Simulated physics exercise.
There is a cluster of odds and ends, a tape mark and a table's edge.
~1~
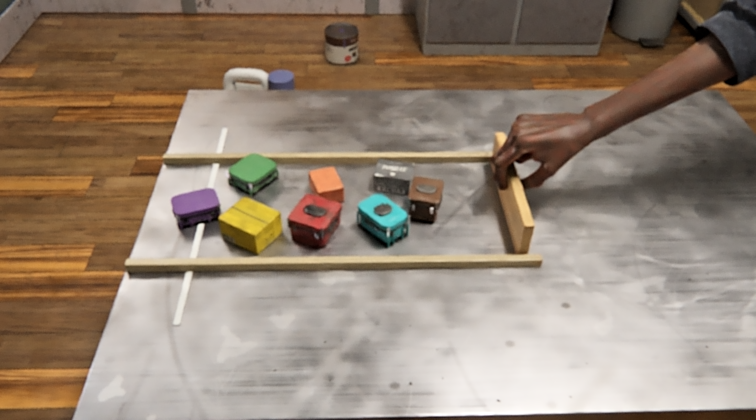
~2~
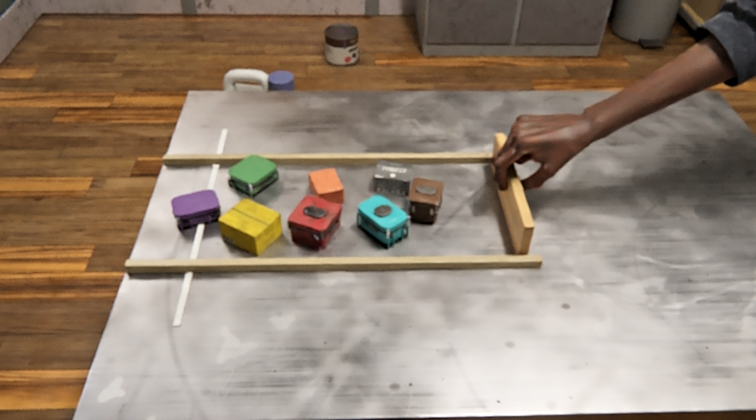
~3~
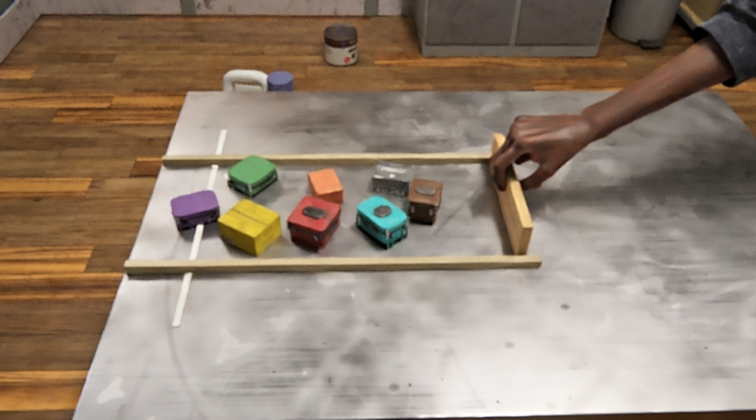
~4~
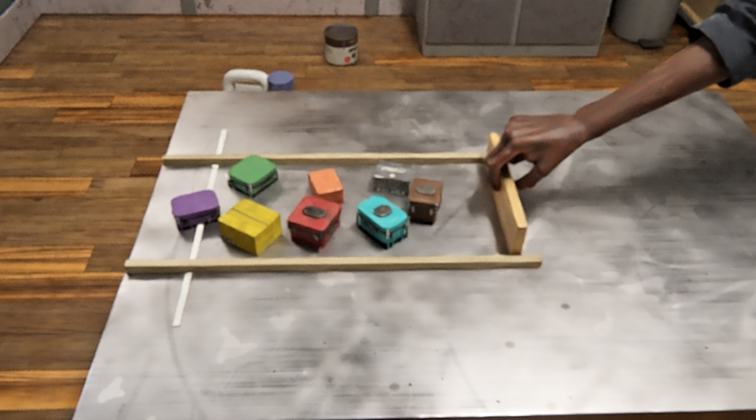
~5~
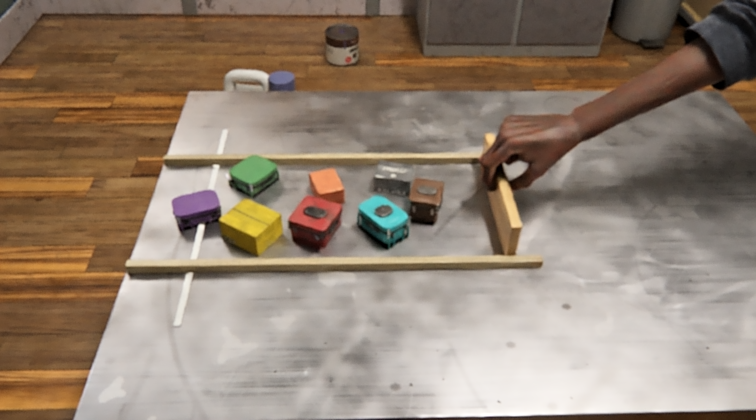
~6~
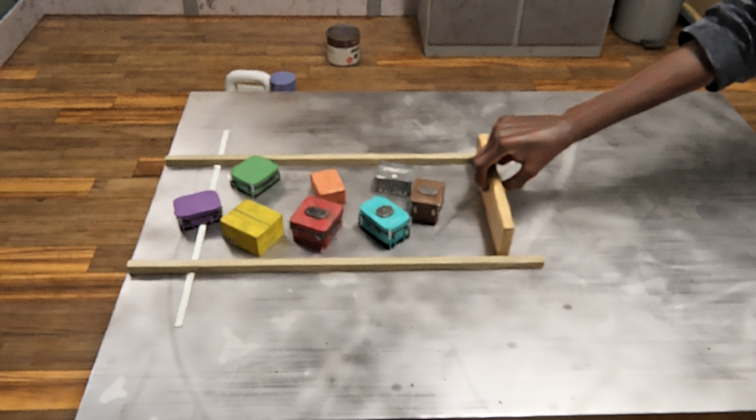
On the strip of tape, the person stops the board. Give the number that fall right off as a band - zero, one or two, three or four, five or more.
The answer is three or four.
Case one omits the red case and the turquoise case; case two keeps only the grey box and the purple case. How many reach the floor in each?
1 in the first case and 1 in the second.
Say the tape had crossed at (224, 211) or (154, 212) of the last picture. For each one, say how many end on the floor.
Try 1: 2; try 2: 8.
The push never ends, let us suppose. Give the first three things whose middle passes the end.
Order noted: Purple case, then yellow box, then red case.
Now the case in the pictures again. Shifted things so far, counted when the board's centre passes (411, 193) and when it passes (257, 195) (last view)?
Tally: 3; 8.
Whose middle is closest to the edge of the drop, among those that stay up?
Result - the green case.
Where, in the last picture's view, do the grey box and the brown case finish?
Grey box at (192, 183), brown case at (189, 204).
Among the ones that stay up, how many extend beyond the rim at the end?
Answer: 2.
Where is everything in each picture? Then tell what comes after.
Purple case (197, 209); green case (253, 175); yellow box (251, 225); board (510, 191); tape (205, 210), in the first picture.
Green case (253, 176); brown case (425, 201), in the second picture.
Yellow box (250, 227); board (509, 192), in the third picture.
Purple case (196, 210); grey box (393, 178), in the fourth picture.
Green case (254, 176); orange block (327, 188), in the fifth picture.
Purple case (198, 210); green case (255, 177); yellow box (253, 227); board (492, 193); tape (207, 211), in the sixth picture.
Soon after, none off yet; purple case at rest near (198, 210); green case at rest near (255, 177); yellow box at rest near (253, 227).
After that, none off yet; purple case displaced about its own width near (149, 202); green case displaced about its own width near (227, 174); yellow box displaced about its own width near (179, 225).
In the end, the number that fall off is three or four; gone, red case, yellow box and purple case.
